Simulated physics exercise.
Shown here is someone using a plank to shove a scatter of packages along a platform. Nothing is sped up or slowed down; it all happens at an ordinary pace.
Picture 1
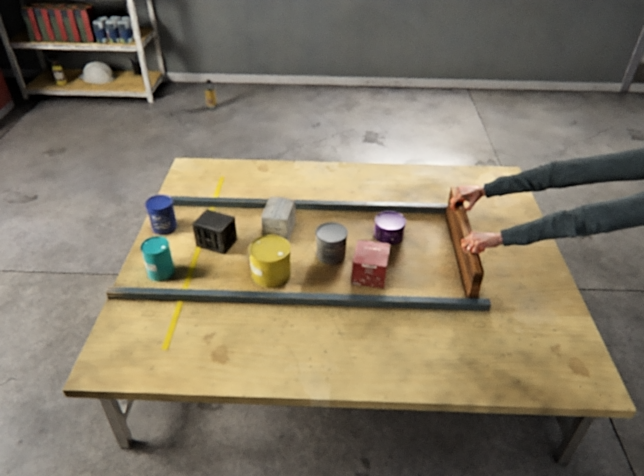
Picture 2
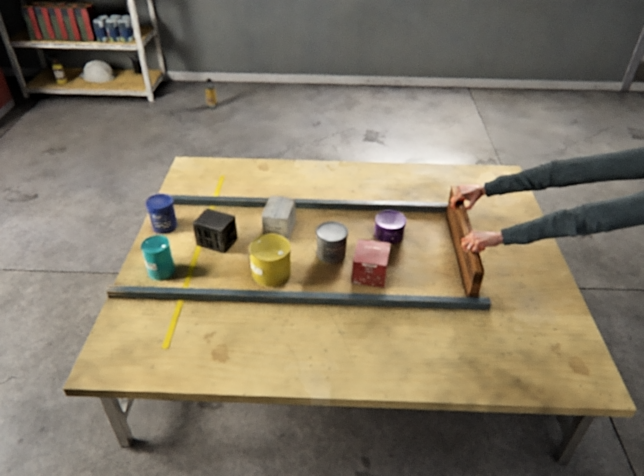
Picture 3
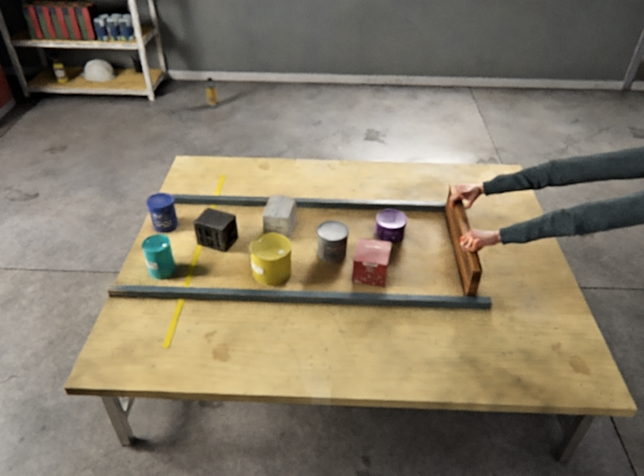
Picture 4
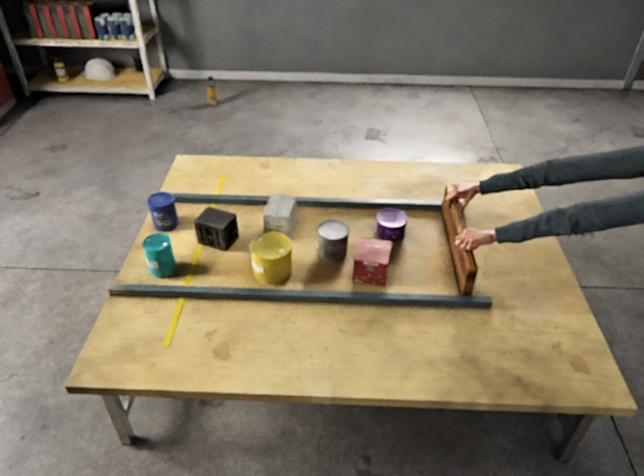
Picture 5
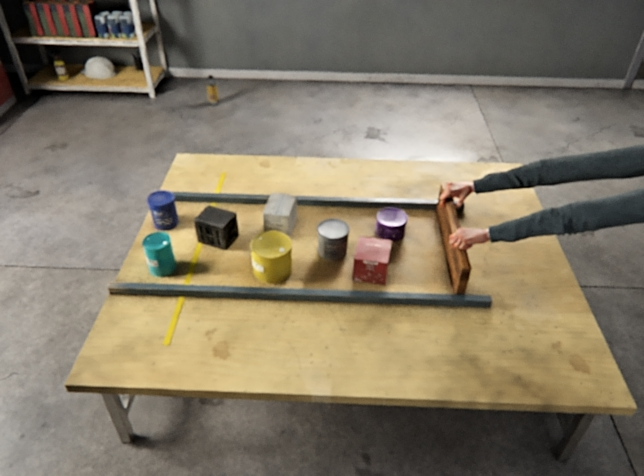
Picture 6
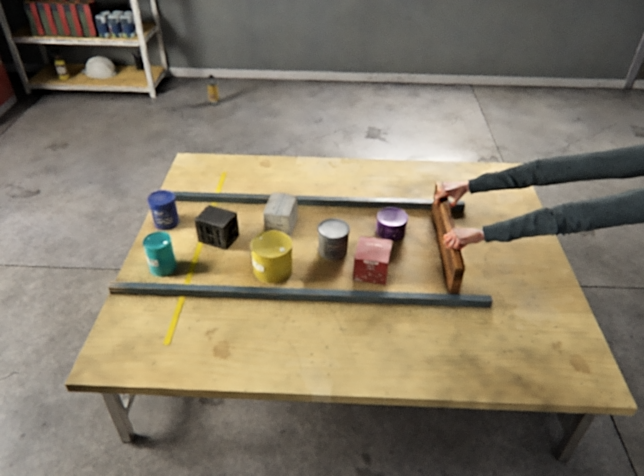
On a wooden table in a room with a concrete floor, two hands slid a brown plank a short way left between two rails, while the scattered cans and boxes in front of it barely moved.
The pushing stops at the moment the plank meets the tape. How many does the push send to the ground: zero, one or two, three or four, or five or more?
So the tally of ones that come down is one, perhaps two, really.
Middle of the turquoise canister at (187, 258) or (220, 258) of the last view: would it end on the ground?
Well, in both cases in turn, the turquoise canister does not stay and then does not stay.
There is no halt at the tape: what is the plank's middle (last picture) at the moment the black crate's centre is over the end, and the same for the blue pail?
Roughly at (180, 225) and roughly at (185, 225).
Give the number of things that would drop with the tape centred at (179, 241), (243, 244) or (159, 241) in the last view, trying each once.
3, 0, 4.
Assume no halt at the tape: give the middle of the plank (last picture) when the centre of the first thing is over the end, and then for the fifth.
First about (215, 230), next about (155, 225).
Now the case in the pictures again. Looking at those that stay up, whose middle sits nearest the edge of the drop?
The one is the blue pail.
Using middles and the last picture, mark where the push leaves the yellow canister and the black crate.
(138, 253) and (160, 223), approximately.
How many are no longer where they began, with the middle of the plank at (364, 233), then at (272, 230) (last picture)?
The number moved is 2 and then 5.
A little later, none off yet; blue pail at rest near (164, 210); turquoise canister at rest near (160, 254); black crate at rest near (217, 227).
When it is over, the number that fall off is one or two; down, turquoise canister.
